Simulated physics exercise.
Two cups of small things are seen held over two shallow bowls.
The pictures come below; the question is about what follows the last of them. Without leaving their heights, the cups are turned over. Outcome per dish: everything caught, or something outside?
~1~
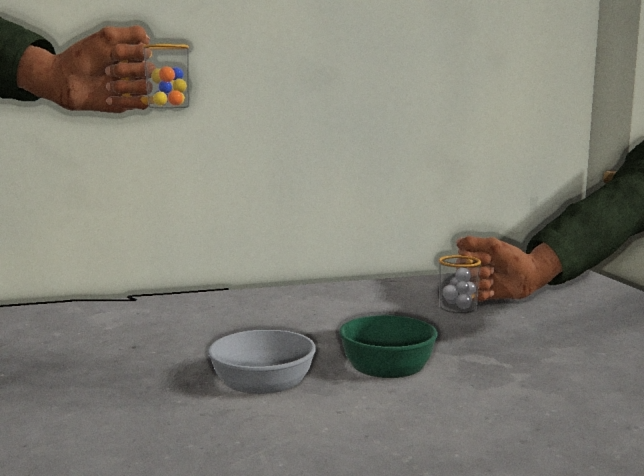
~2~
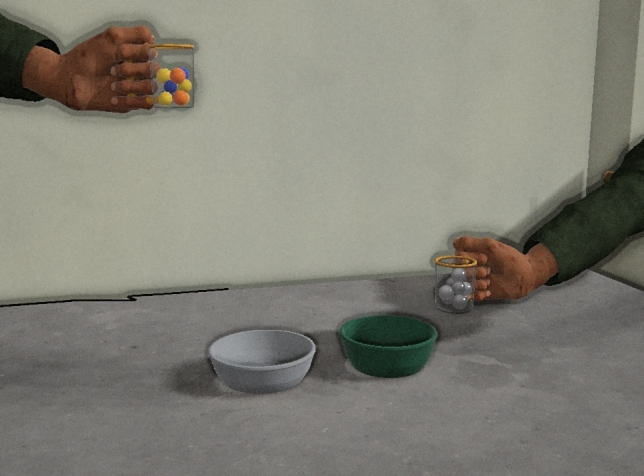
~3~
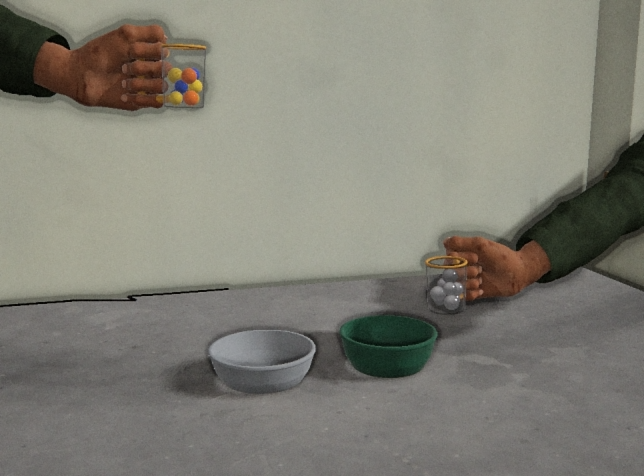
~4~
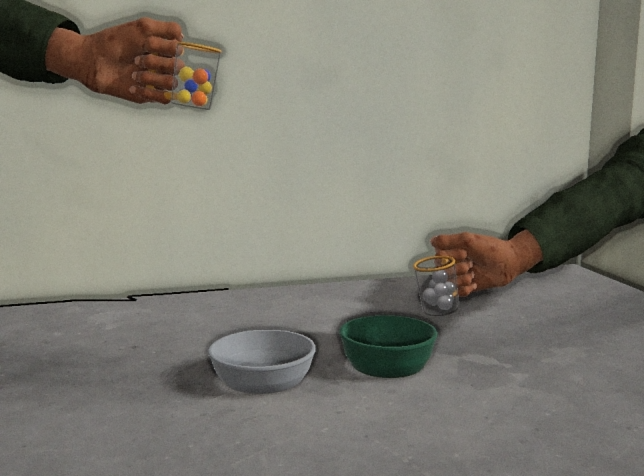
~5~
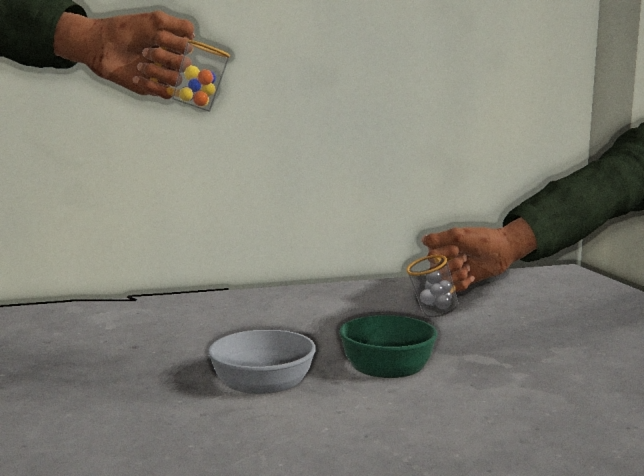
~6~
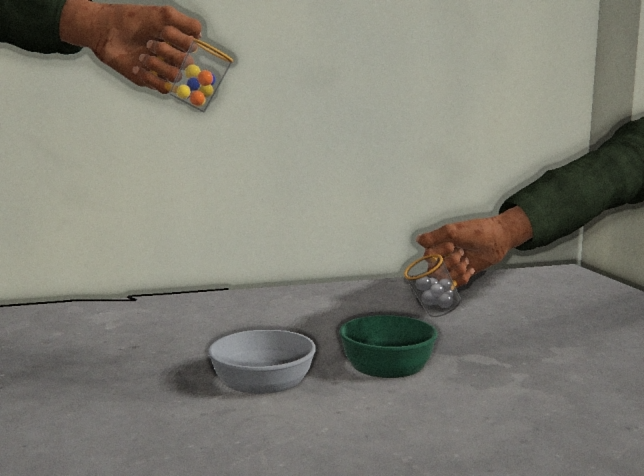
Left: Something outside; right: Everything caught.
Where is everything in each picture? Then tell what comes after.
Left dish near (272, 370), empty; left cup near (167, 77), holding gumballs, high above its dish; right dish near (405, 350), empty; right cup near (459, 284), holding steel balls, just above its dish, in the first frame.
Left cup near (173, 77), upright; right cup near (455, 285), upright, in the second frame.
Left cup near (184, 77), tipped 2°; right cup near (446, 285), tipped 2°, in the third frame.
Left cup near (195, 77), tipped 11°; right cup near (438, 286), tipped 11°, in the fourth frame.
Left cup near (200, 77), tipped 20°; right cup near (434, 286), tipped 20°, in the fifth frame.
Left dish near (272, 370); left cup near (200, 77), tipped 29°; right dish near (405, 350); right cup near (434, 286), tipped 29°, in the sixth frame.
Then, 0.64 s on from there, left, the whole lot still in the cup; right, the whole lot still in the cup.
Then, 1.20 s on from there, left, the bulk still in the cup, near a quarter in the air; right, near half still in the cup, near half in the dish.
Then, 1.68 s on from there, left, near a quarter in the dish, a little outside the dish, near two thirds in the air; right, the whole lot in the dish.
In the end, left, near a quarter in the dish, the bulk outside the dish; right, the whole lot in the dish, none at all outside the dish.
